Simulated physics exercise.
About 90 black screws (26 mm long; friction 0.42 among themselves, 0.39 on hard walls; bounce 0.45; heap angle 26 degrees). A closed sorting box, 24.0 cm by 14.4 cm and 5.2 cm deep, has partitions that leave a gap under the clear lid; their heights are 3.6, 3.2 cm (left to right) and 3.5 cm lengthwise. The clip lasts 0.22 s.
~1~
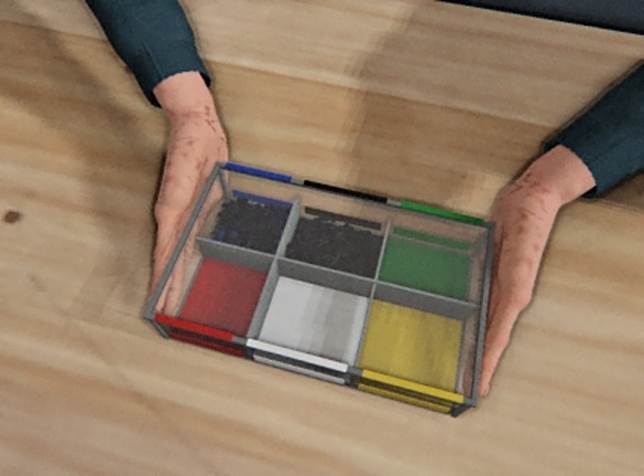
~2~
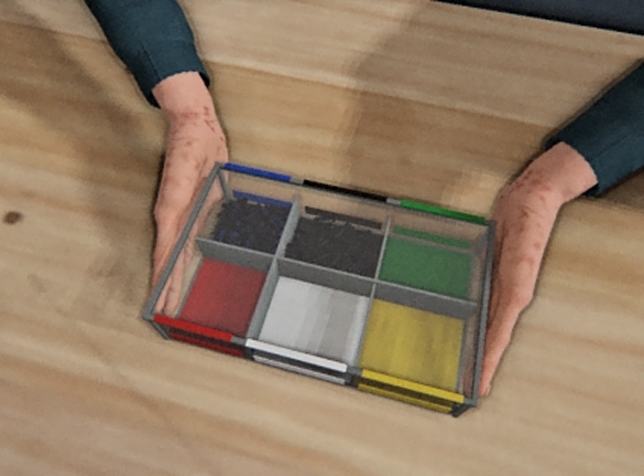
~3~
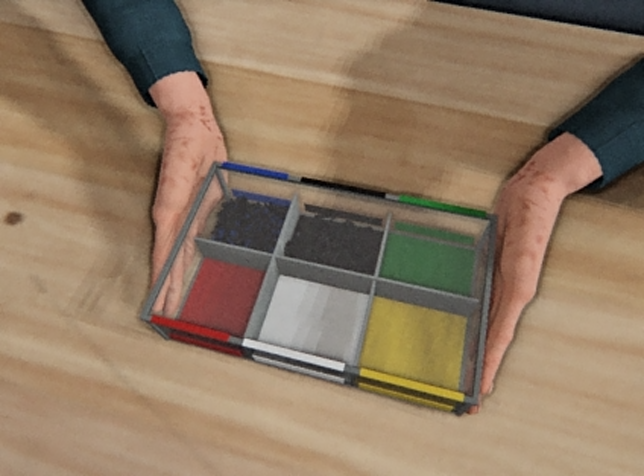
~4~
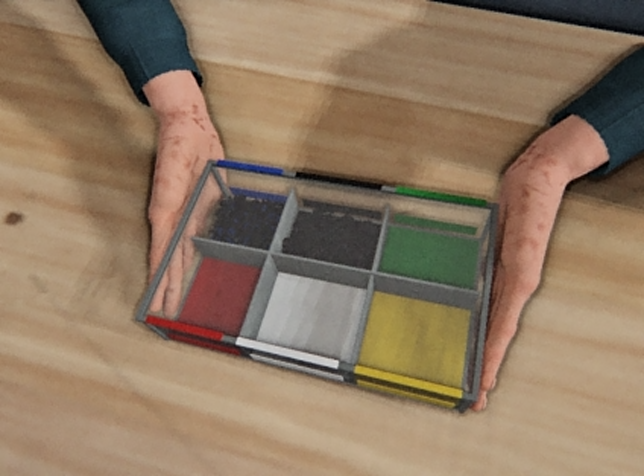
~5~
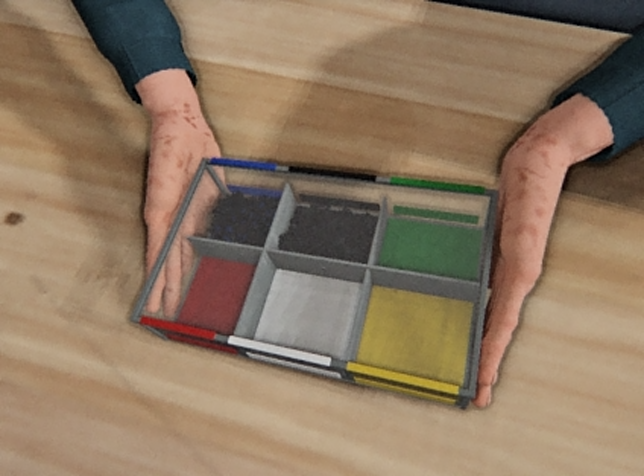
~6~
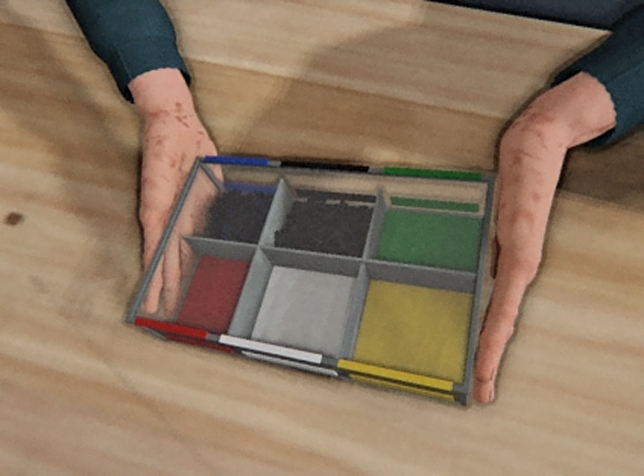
A clear-lided sorting box with six colour-marked compartments, two of them holding small dark pieces, tilts slightly between two hands above a wooden table, its left front corner lowest, while the dark pieces stay in their compartments.
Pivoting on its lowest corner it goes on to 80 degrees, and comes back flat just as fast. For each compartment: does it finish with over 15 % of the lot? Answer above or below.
Red below, blue above, green below, yellow below, white below, black above.
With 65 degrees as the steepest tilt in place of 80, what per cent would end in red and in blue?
In that case red 0, blue 55.
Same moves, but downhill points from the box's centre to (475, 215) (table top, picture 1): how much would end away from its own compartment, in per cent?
Some 15 per cent.
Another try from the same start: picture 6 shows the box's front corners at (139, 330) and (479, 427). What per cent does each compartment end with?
Red 10, blue 45, green 0, yellow 5, white 10, black 30.
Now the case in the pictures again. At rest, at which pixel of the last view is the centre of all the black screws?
Near (247, 238).
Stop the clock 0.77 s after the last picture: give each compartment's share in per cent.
Red 0; blue 55; green 0; yellow 0; white 0; black 45.
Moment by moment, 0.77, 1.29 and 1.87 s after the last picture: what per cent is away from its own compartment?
About 0, 5, 5.
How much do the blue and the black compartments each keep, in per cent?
Blue 55; black 40.
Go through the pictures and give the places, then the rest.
The first frame shows box tilt 0 degrees, front corners at (150, 314) and (471, 400); blue 55 %, black 45 %.
The second frame shows box tilt 1 degrees, front corners at (150, 315) and (471, 400).
The third frame shows box tilt 3 degrees, front corners at (147, 316) and (472, 398).
The fourth frame shows box tilt 7 degrees, front corners at (143, 316) and (471, 395), lowest corner left front.
The fifth frame shows box tilt 11 degrees, front corners at (138, 317) and (468, 390), lowest corner left front.
The sixth frame shows box tilt 15 degrees, front corners at (133, 318) and (463, 386), lowest corner left front; blue 55 %, black 45 %.
Then, 0.77 s after the last picture, tilt 80 degrees; blue 55 %, black 45 %.
Then, 1.29 s after the last picture, tilt 35 degrees; red 5 %, blue 55 %, black 40 %.
Then, 1.87 s after the last picture, tilt 0 degrees; red 5 %, blue 55 %, black 40 %.
In the end, red 5 %, blue 55 %, green 0 %, yellow 0 %, white 0 %, black 40 %.
